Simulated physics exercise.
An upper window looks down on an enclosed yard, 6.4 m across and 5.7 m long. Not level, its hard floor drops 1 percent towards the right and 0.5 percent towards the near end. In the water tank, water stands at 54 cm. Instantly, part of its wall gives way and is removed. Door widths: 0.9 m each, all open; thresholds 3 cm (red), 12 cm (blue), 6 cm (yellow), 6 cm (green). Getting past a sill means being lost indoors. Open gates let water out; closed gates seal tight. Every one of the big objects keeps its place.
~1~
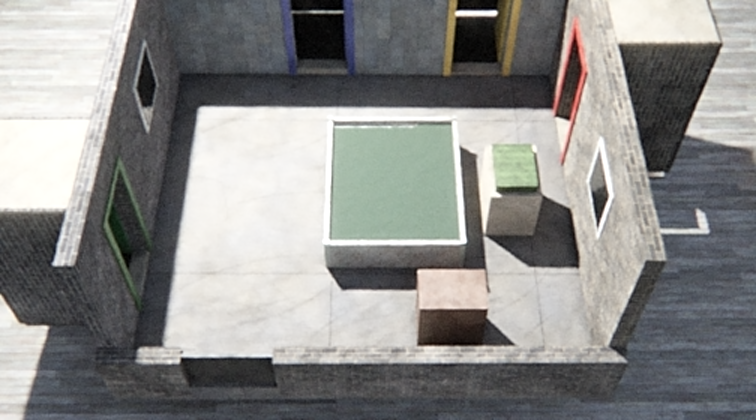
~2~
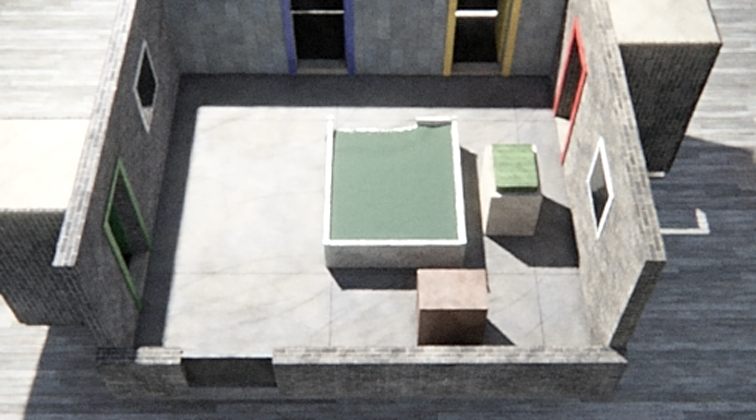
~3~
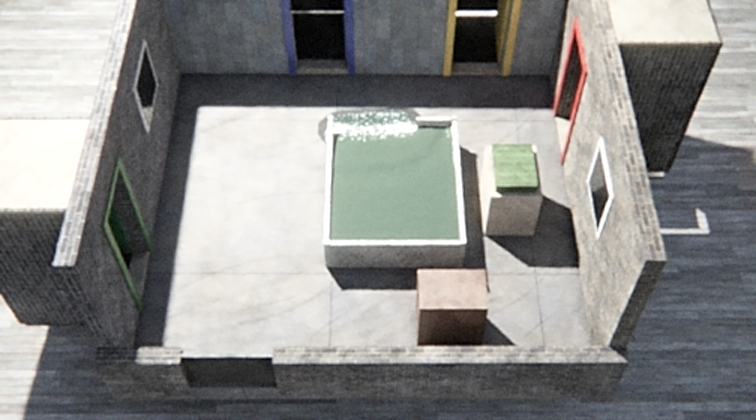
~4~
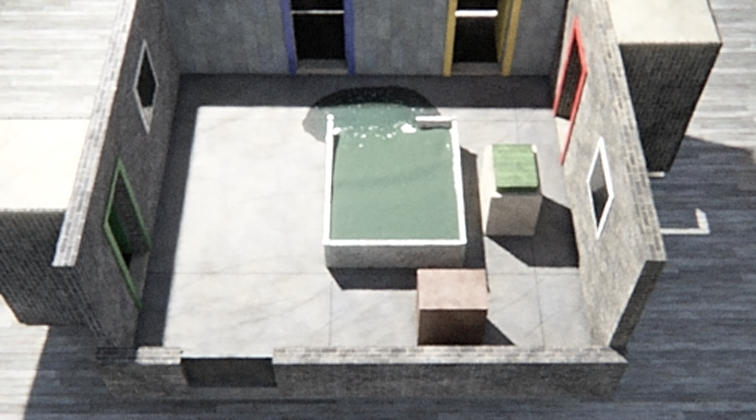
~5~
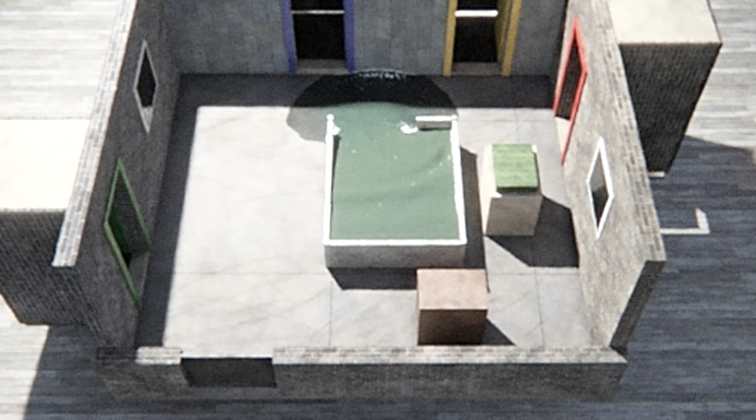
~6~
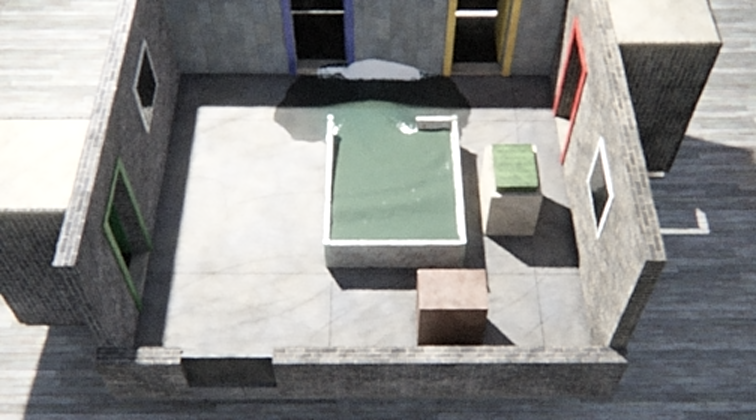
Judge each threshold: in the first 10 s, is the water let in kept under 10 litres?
In the end the red door overruns the limit. The blue door overruns the limit. The yellow door overruns the limit. The green door stops short of the limit.
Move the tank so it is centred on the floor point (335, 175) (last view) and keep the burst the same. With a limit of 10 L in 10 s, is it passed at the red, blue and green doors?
Checking each door against the limit: Red tops it, blue tops it, green does not exceed it.
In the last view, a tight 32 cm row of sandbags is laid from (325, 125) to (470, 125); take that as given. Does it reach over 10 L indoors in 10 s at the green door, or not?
Green: Within it.
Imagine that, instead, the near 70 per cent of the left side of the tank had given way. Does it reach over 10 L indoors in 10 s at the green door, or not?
So for green: Yes.
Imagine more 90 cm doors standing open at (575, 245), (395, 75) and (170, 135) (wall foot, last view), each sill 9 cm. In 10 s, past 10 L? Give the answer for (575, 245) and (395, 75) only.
Door 1: Limit not reached; door 2: Limit broken.
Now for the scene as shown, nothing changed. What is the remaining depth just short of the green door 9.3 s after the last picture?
It's some 2.0 centimetres deep.
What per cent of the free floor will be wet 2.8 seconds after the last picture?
Close to 40 in a hundred.
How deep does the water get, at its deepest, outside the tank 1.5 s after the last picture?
Up to some 36 cm.
Then, 0.7 s after the last picture water covers 15 % of the floor and is deepest (36 cm) near (379, 84); red door not reached, blue door 27 cm at the sill, 24 L in, yellow door 10 cm at the sill, 0 L in, green door not reached.
Then, 1.5 s after the last picture water covers 25 % of the floor and is deepest (36 cm) near (379, 77); red door not reached, blue door 29 cm at the sill, 92 L in, yellow door 10 cm at the sill, 5 L in, green door not reached.
Then, 2.8 s after the last picture water covers 40 % of the floor and is deepest (24 cm) near (192, 76); red door 11 cm at the sill, 34 L in, blue door 20 cm at the sill, 168 L in, yellow door 9 cm at the sill, 15 L in, green door not reached.
Then, 5.3 s after the last picture water covers 80 % of the floor and is deepest (16 cm) near (588, 360); red door 9 cm at the sill, 101 L in, blue door 12 cm at the sill, 189 L in, yellow door 6 cm at the sill, 21 L in, green door 3 cm at the sill, 0 L in.
Then, 9.3 s after the last picture water covers 100 % of the floor and is deepest (13 cm) near (420, 371); red door 7 cm at the sill, 167 L in, blue door 6 cm at the sill, 190 L in, yellow door 4 cm at the sill, 22 L in, green door 2 cm at the sill, 0 L in.
